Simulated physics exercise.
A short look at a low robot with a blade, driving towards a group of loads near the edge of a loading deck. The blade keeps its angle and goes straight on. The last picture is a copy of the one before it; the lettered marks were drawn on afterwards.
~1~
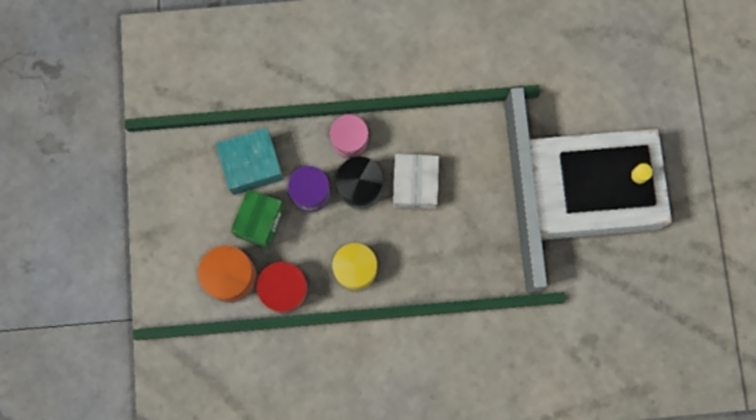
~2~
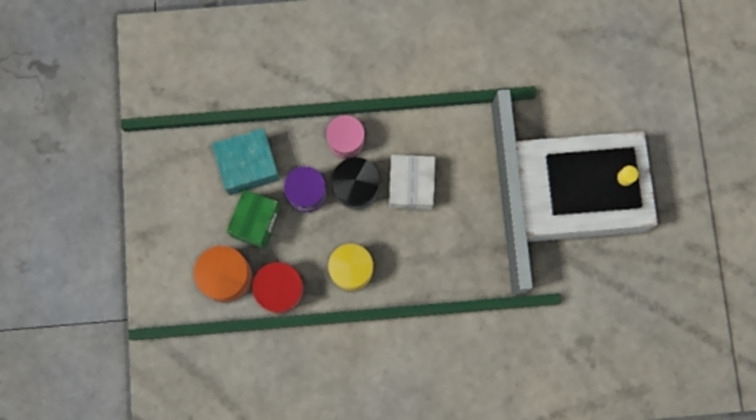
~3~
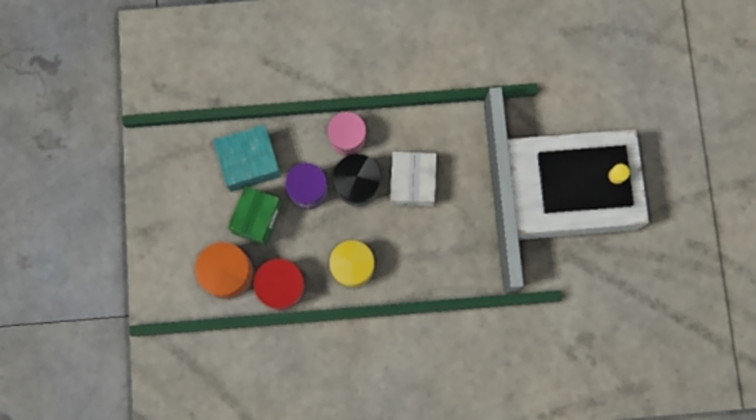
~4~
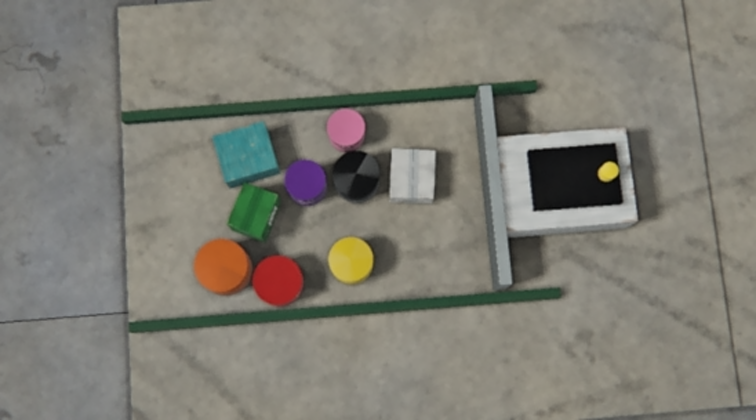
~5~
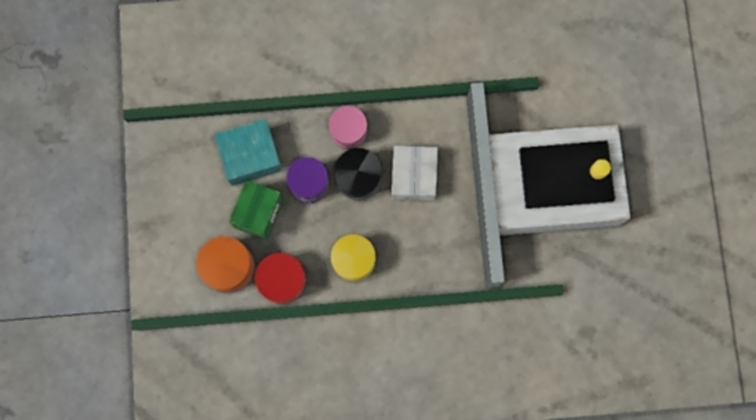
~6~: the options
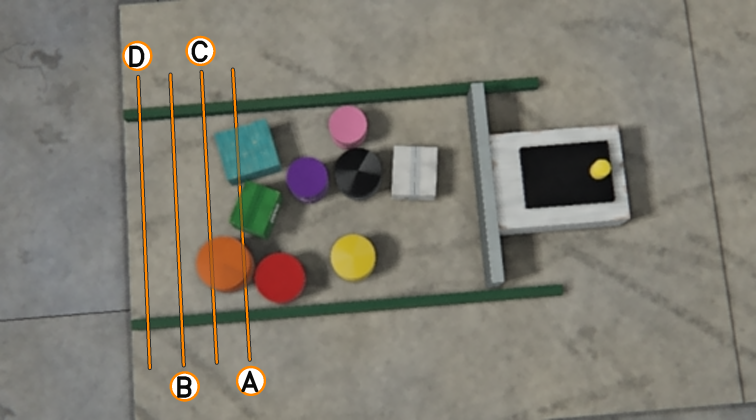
We see a white robot with a wide grey blade move slowly left between two green rails, narrowing the gap to a cluster of colourful round and boxy loads, which stay in place on the deck, untouched.
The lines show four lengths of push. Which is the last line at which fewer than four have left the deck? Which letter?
Line C.
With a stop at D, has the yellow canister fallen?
Yes.
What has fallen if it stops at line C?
It is the purple pail.
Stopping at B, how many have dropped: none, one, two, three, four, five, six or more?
By then, five.
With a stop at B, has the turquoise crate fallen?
Yes.
On the marked copy, A at (241, 211); B at (177, 216); C at (209, 213); D at (144, 219).
Following C. Soon after the start, robot (458, 183); green parcel (244, 222); purple pail (269, 186).
Later, robot (358, 191); purple pail (171, 193); orange canister (186, 279).
In the end, robot (279, 198); purple pail over the edge; orange canister (134, 291); one fallen.
As for the rest, A is within the limit but short; B drops five; D drops nine.
